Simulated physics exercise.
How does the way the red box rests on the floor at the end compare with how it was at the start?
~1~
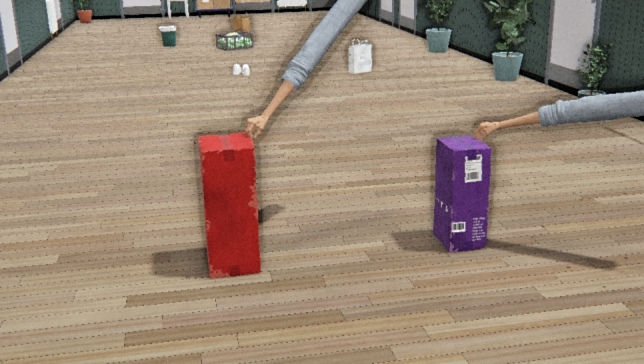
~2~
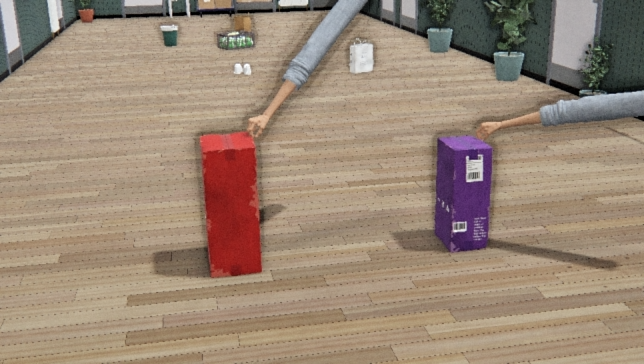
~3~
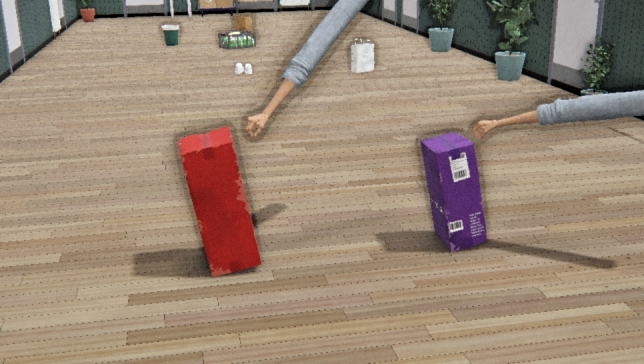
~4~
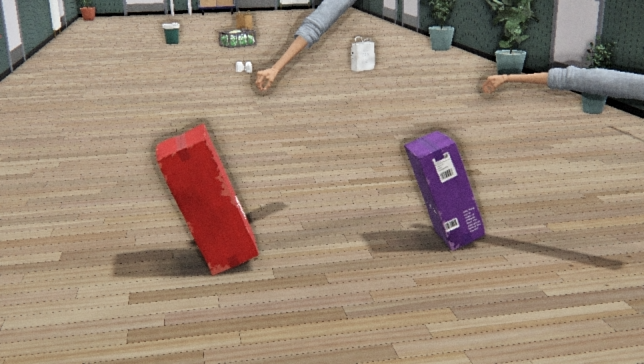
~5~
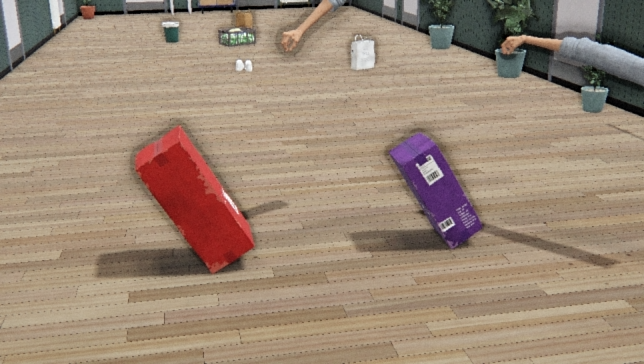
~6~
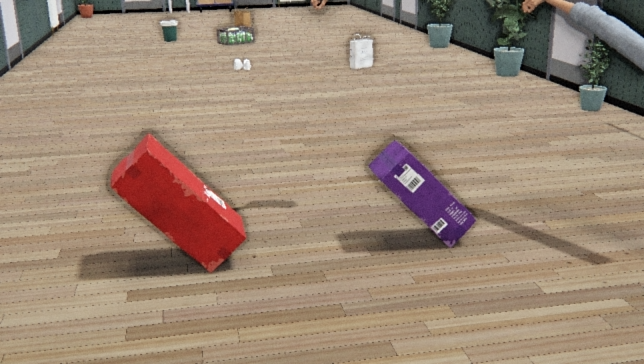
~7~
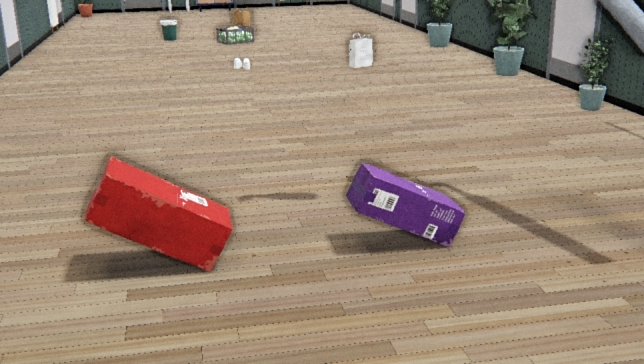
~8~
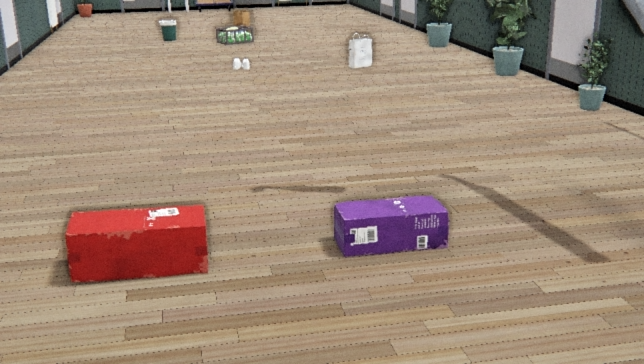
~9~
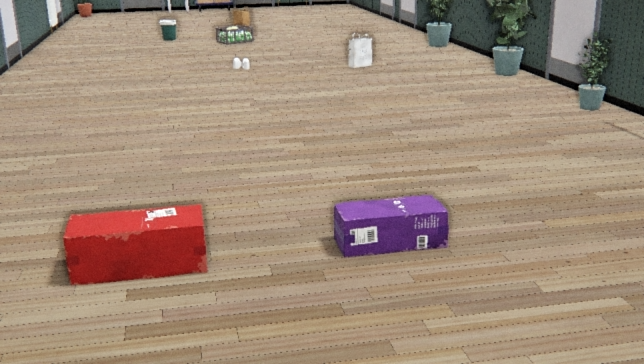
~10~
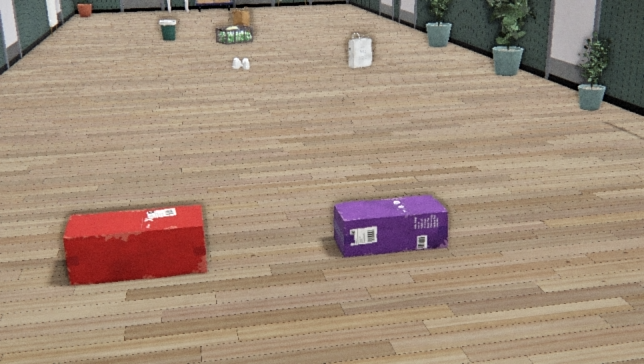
At the start the red box stands upright on the floor, but by the end it is lying on its side.
